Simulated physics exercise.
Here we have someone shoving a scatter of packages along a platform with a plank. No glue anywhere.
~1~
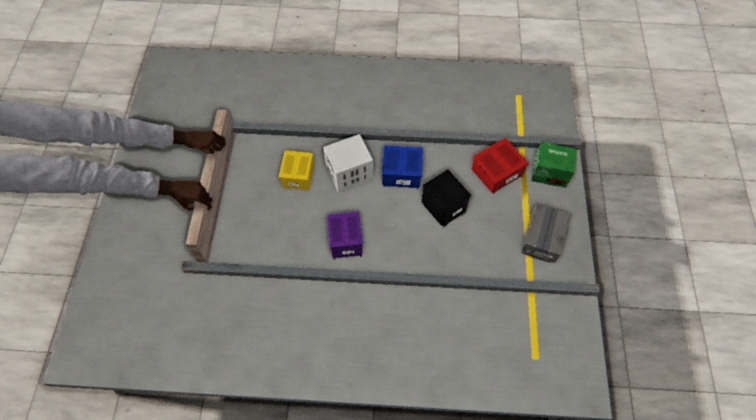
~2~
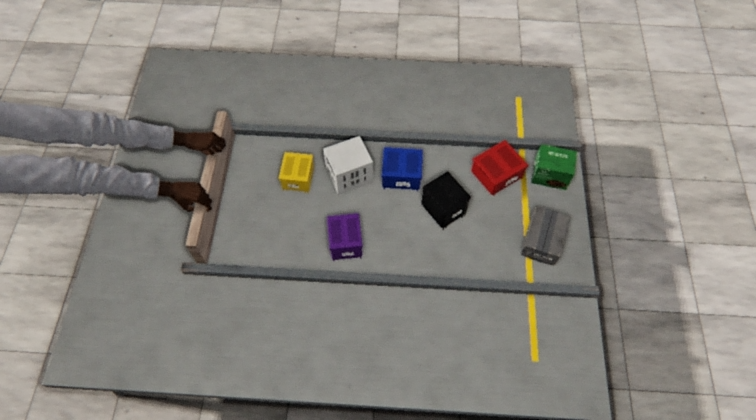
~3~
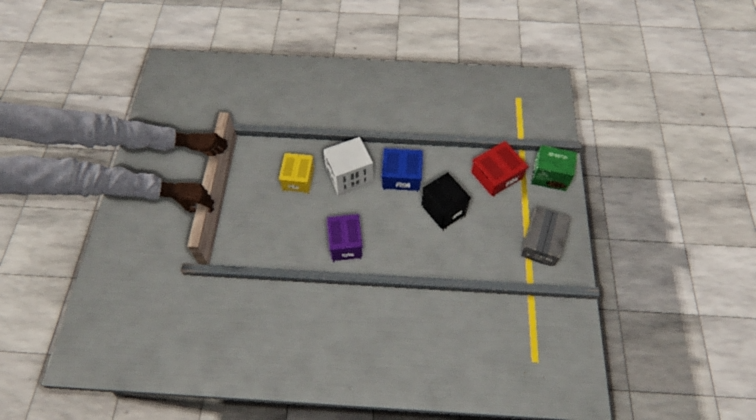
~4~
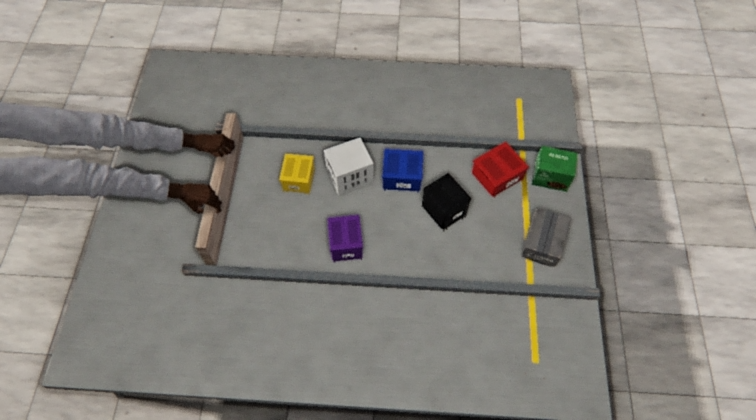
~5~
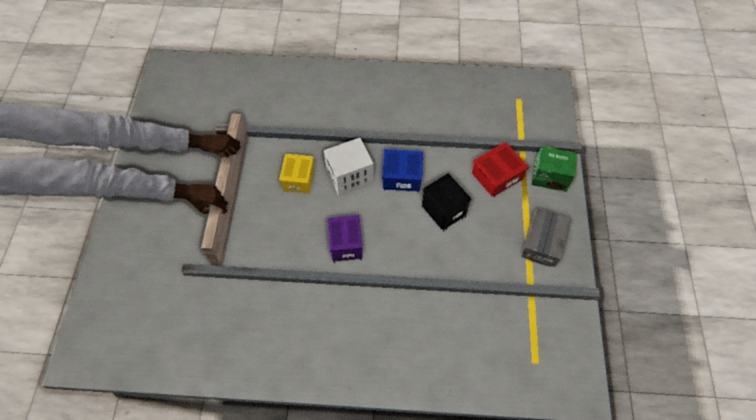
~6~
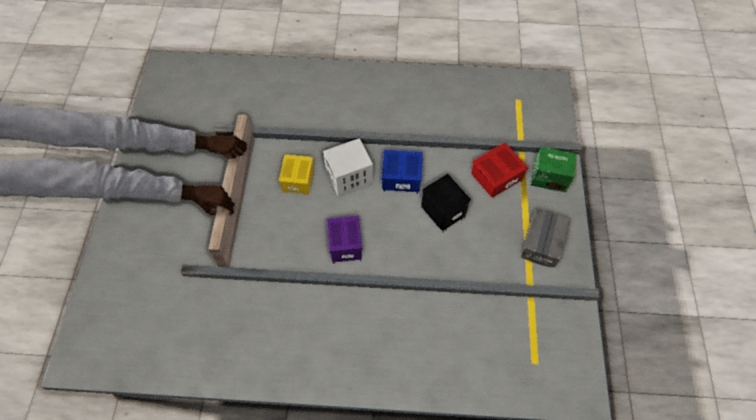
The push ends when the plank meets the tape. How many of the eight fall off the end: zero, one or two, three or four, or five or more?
As it turns out, the number that fall off is three or four.
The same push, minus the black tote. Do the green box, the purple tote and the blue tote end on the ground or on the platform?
The green box falls, the purple tote does not fall, the blue tote goes over.
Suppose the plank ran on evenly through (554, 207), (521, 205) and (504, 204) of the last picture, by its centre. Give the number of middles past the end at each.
Past the end: 5, 3 and 3.
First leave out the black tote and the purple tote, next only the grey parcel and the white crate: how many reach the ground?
It would be 3 and 2.
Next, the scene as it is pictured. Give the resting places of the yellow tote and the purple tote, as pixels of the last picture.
Near (540, 186) and (547, 254).
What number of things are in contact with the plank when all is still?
That makes 3.
Early on, none off yet; green box at rest near (554, 170); grey parcel at rest near (545, 238); red tote at rest near (498, 171).
A while later, none off yet; green box travelled a little near (570, 173); grey parcel at rest near (545, 238); red tote travelled about its own width near (529, 172).
Further along, one off so far; green box down on the ground near (586, 199); grey parcel at rest near (545, 238); red tote leaning a little near (601, 182).
Finally, the number that fall off is three or four; lost, blue tote, red tote and green box.
